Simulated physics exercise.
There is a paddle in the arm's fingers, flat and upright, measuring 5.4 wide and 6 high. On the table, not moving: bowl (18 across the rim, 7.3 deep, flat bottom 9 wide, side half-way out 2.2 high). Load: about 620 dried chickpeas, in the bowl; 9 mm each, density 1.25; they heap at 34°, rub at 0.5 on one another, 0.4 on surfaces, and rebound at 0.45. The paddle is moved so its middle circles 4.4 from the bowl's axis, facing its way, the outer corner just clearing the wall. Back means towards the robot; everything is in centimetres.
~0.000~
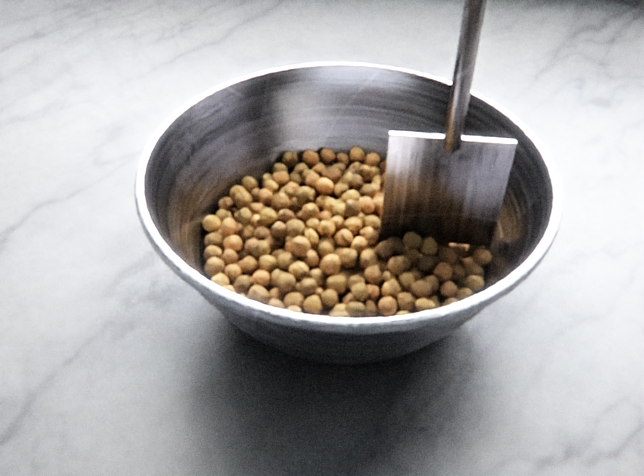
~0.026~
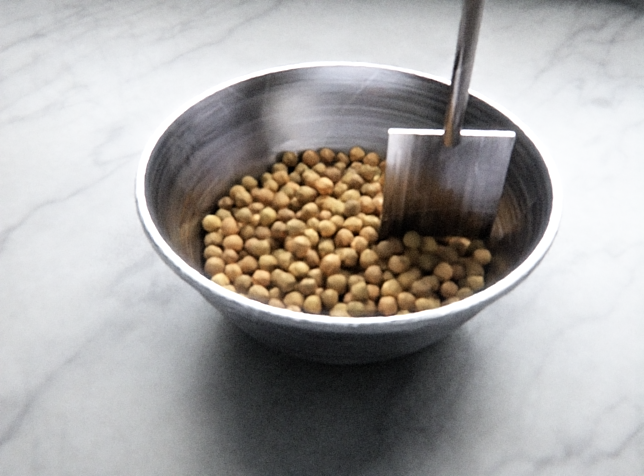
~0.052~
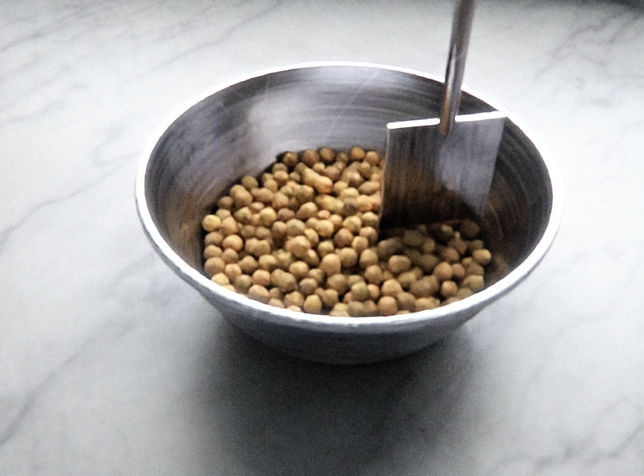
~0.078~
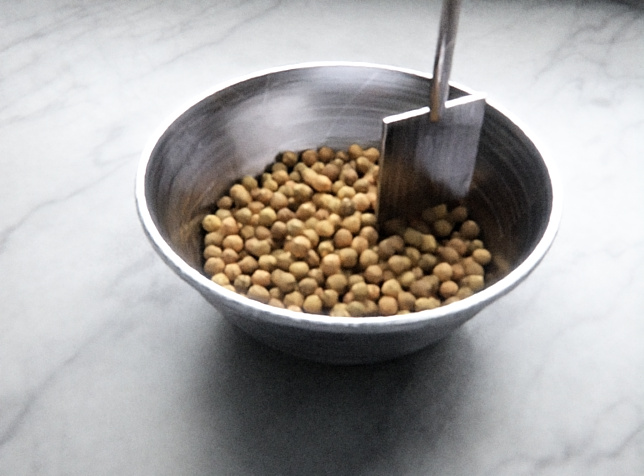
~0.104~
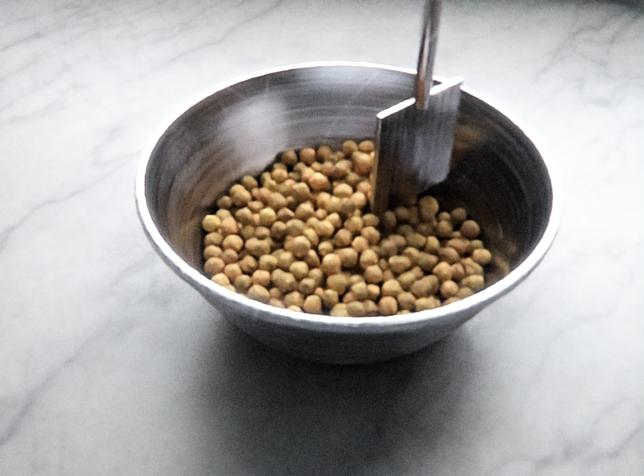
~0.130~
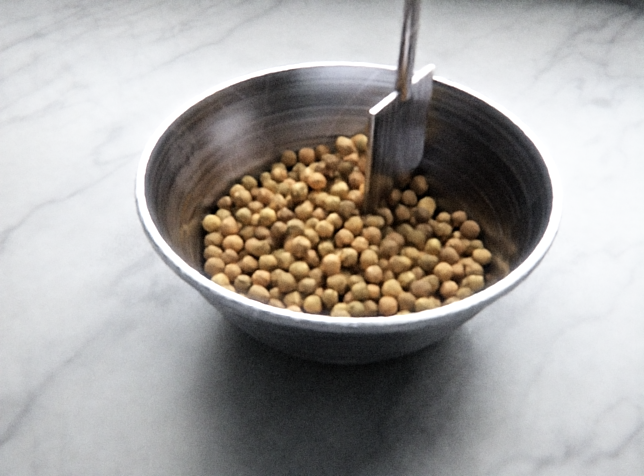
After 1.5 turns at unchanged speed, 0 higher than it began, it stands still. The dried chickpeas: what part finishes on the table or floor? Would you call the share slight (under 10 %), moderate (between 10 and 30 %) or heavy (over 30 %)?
I would call it slight.
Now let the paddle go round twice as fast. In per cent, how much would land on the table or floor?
20 %.
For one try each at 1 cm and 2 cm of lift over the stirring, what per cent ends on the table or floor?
Estimates: 0 % and 0 %.
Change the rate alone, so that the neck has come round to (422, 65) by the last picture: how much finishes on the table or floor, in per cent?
It works out to roughly 0 percent.
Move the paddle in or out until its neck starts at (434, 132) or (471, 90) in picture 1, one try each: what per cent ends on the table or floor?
5 and 0 per cent.
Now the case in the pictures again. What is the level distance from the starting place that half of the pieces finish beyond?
I'd put it at roughly 1 centimetres.
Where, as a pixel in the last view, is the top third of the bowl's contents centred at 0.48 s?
Around pixel (338, 290).
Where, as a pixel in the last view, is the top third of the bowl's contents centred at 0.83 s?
Close to pixel (347, 169).
By 0.48 s, 247° round, highest piece 8 above the table; 622 in the bowl.
By 0.83 s, 75° round, highest piece 9 above the table; 619 in the bowl, 3 on the table or floor.
By 1.20 s, 180° round, highest piece 6 above the table; 613 in the bowl, 9 on the table or floor.
By 1.90 s, 180° round, highest piece 6 above the table; 613 in the bowl, 9 on the table or floor.
Final count, 613 in the bowl, 9 on the table or floor. That is 1 % on the table or floor.
